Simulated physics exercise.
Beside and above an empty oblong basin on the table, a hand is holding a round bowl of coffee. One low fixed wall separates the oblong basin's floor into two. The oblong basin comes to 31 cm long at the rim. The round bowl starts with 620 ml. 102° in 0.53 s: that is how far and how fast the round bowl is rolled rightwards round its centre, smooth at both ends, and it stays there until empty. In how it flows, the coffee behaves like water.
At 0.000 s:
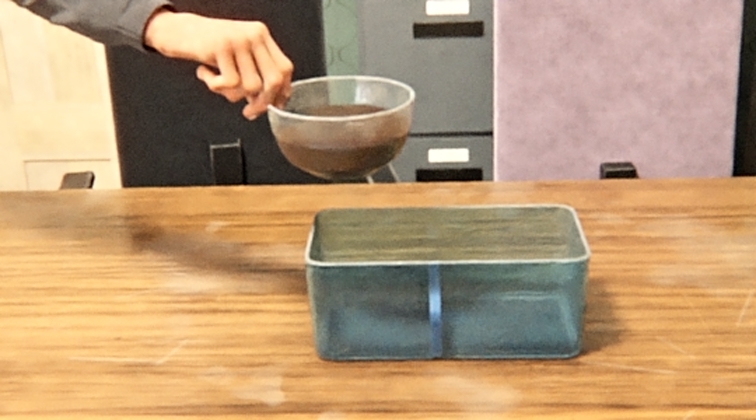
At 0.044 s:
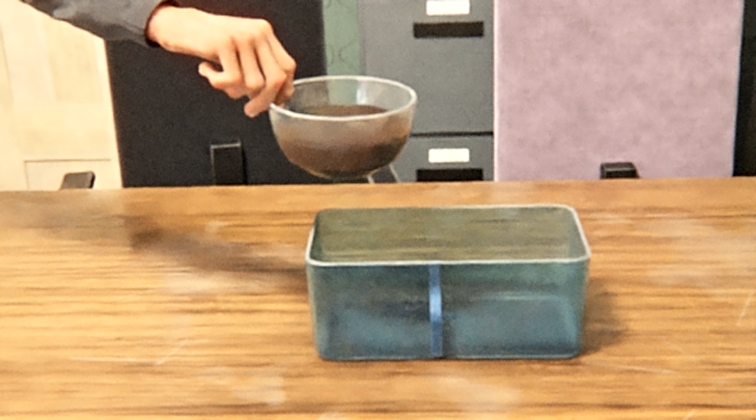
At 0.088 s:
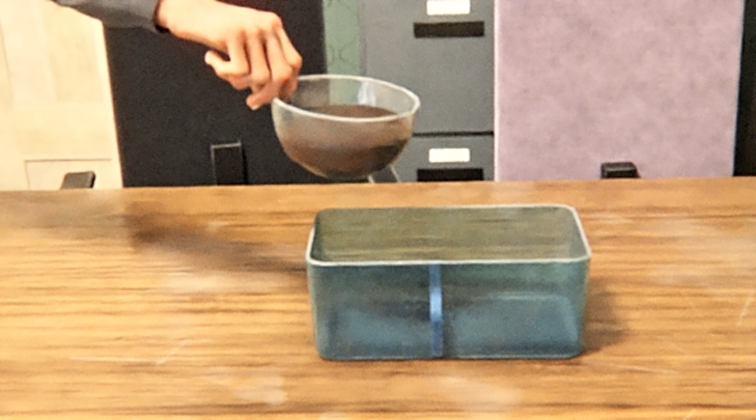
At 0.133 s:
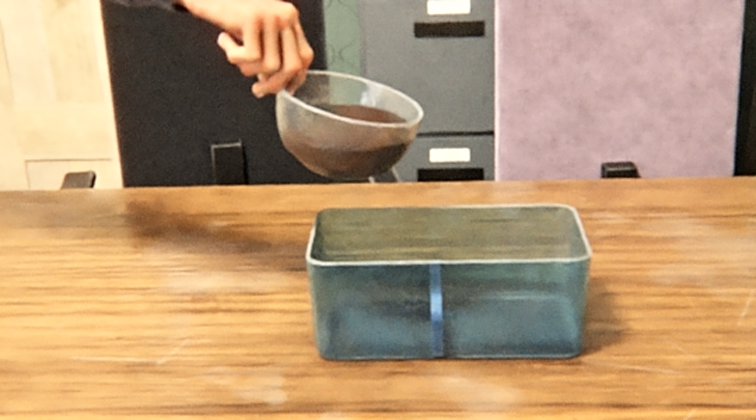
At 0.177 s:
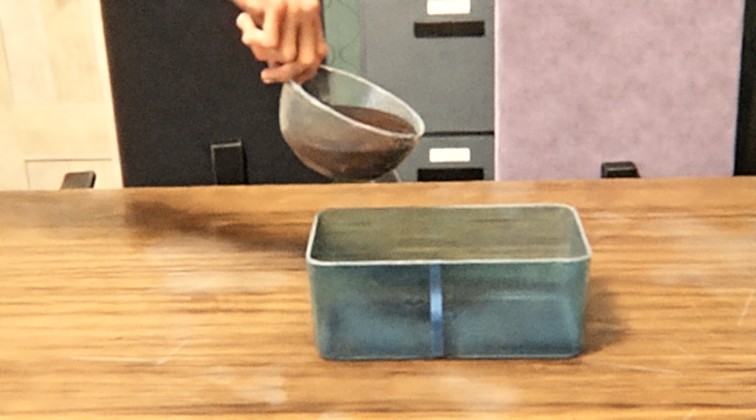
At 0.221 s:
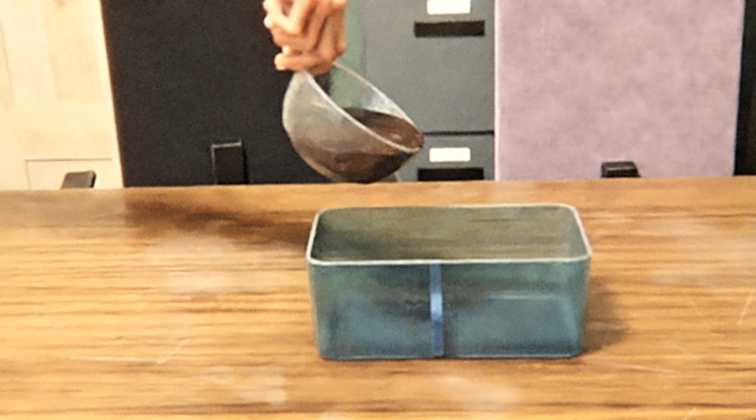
On a wooden table, a hand tilting a clear round bowl of dark liquid steadily rightwards above a blue-green oblong basin.
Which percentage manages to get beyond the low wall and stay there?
Beyond the low wall, roughly 63 per cent stays.
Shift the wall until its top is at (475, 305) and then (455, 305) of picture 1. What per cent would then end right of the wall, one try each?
First try about 25 %, second try about 40 %.
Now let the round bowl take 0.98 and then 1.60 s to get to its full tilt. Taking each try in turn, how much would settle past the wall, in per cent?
I'd say 80 percent on the first go, 85 percent on the next.
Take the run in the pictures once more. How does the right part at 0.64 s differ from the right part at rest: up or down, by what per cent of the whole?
Result: A decrease, close to 5.
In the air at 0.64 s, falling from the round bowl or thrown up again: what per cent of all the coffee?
Something like 5 per cent of the total.
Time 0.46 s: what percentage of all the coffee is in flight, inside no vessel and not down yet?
36 per cent.
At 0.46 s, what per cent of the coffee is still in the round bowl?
Remaining: Near 16 % of the total.
After 0.46 s the tilt is 98° and 17 per cent is still to pour, 4 is left of the wall and 43 right of it.
After 0.64 s the tilt is 102° and 2 per cent is still to pour, 25 is left of the wall and 68 right of it.
After 0.83 s the tilt is 102° and 0 per cent is still to pour, 34 is left of the wall and 63 right of it.
After 1.03 s the tilt is 102° and 0 per cent is still to pour, 35 is left of the wall and 63 right of it.
In the end 35 per cent lies left of the wall, 63 right of it and 2 outside.
